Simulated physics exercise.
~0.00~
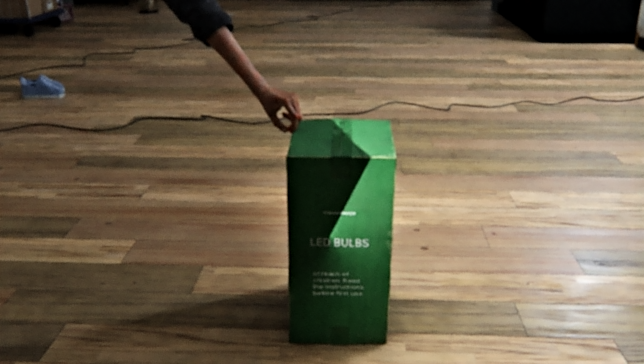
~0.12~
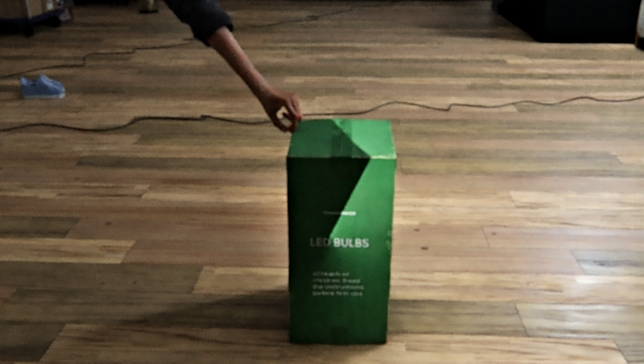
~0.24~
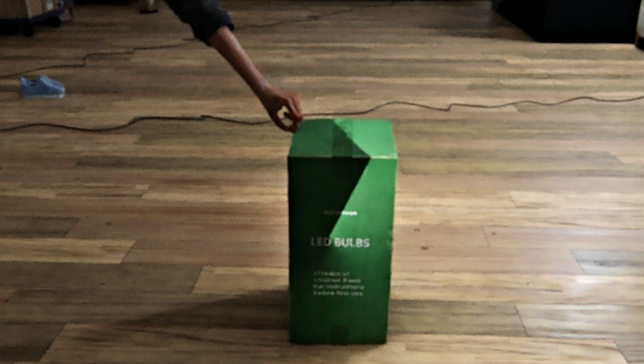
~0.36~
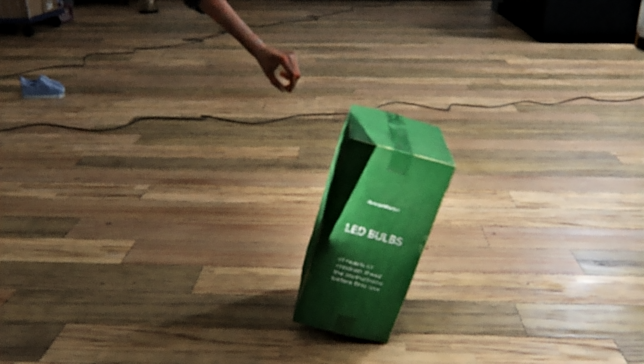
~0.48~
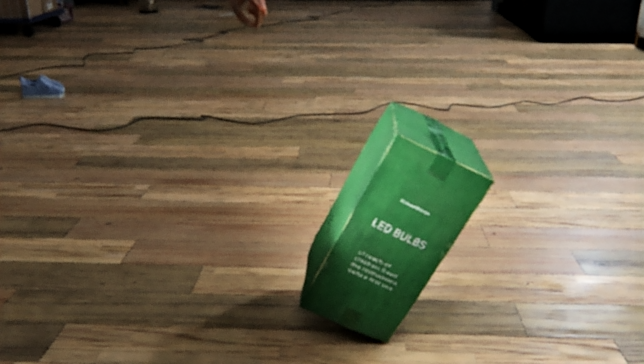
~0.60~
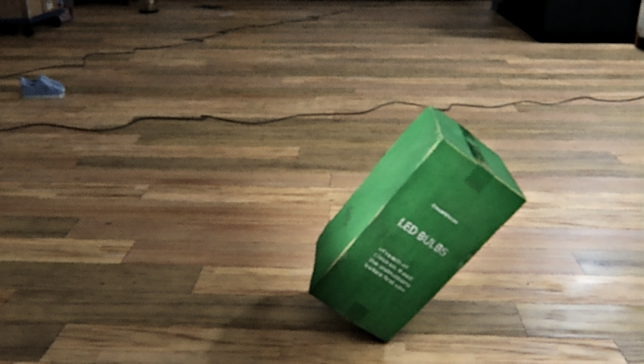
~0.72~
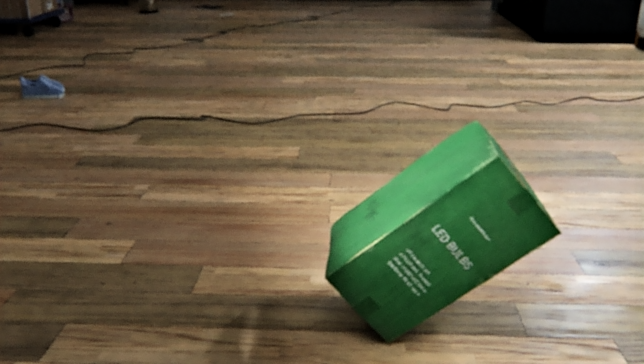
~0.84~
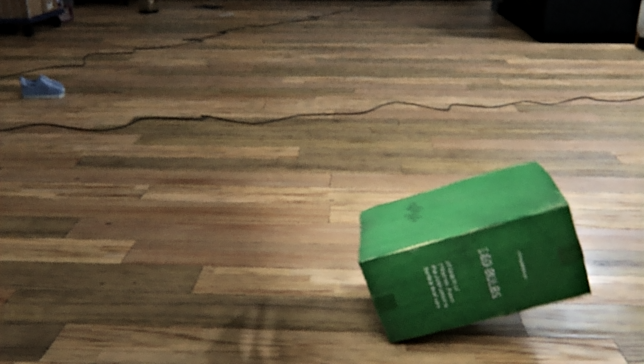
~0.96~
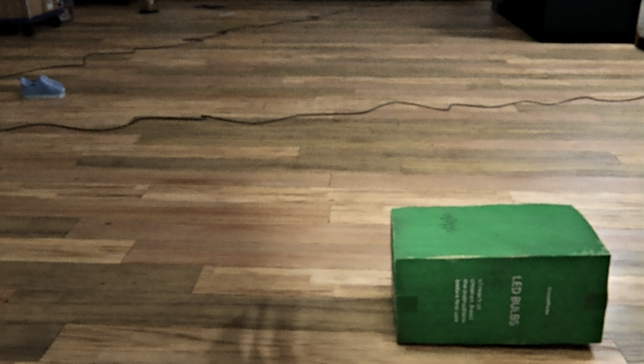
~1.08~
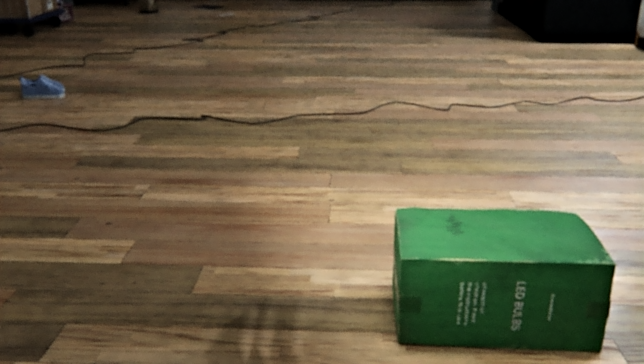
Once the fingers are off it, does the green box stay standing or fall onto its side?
The green box falls onto its side. It keeps tipping to the right after the hand lets go and ends up lying on the floor.
